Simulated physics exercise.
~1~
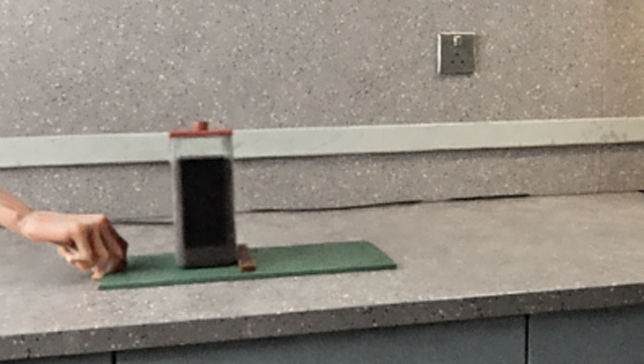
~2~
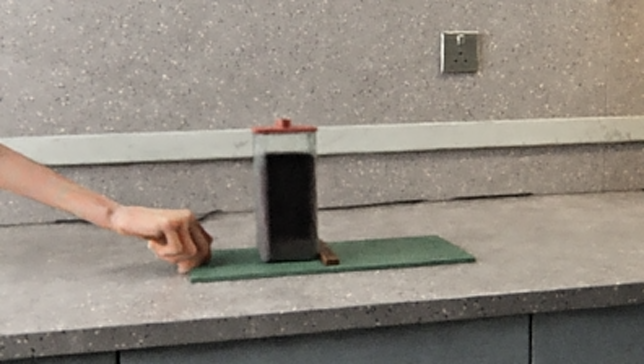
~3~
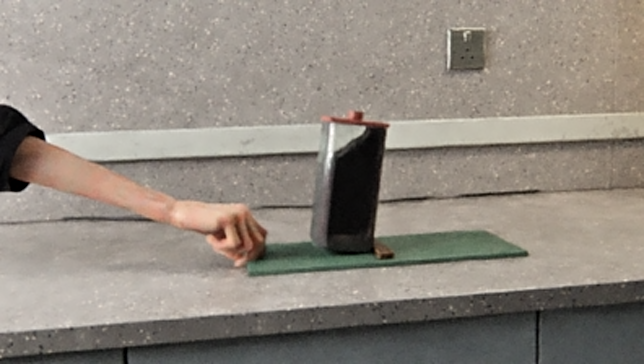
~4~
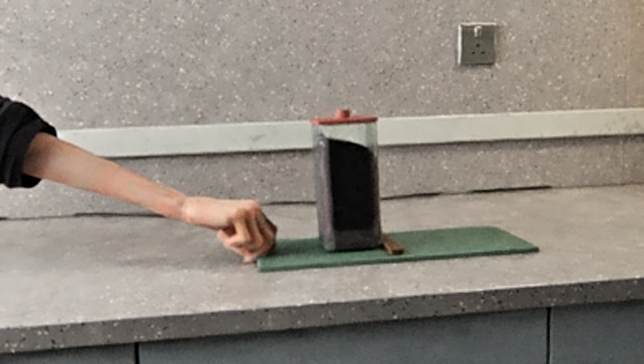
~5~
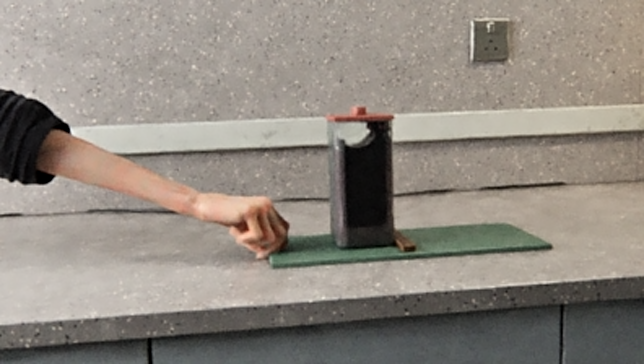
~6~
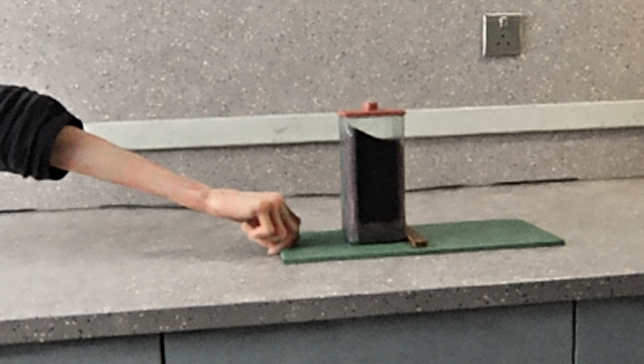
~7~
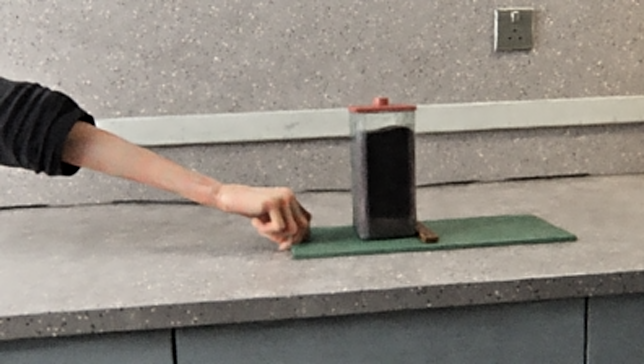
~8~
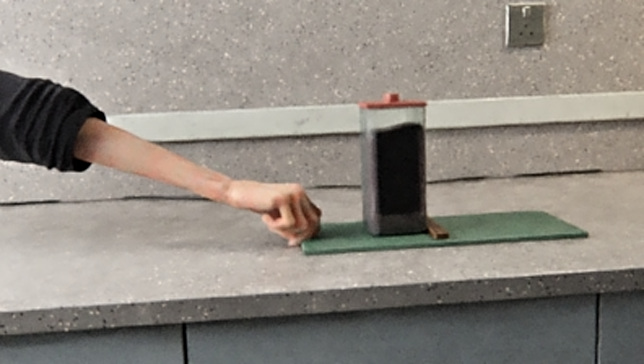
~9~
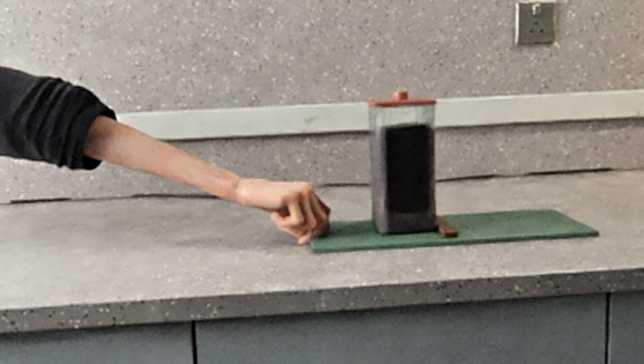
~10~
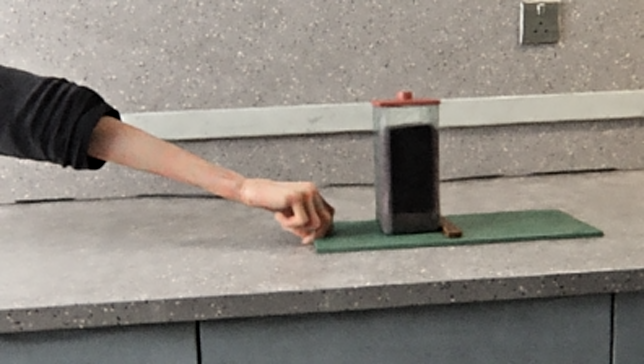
Capped container of dark liquid sliding right on a green board pushed by a hand, tipping briefly, then settling upright as liquid sloshes.
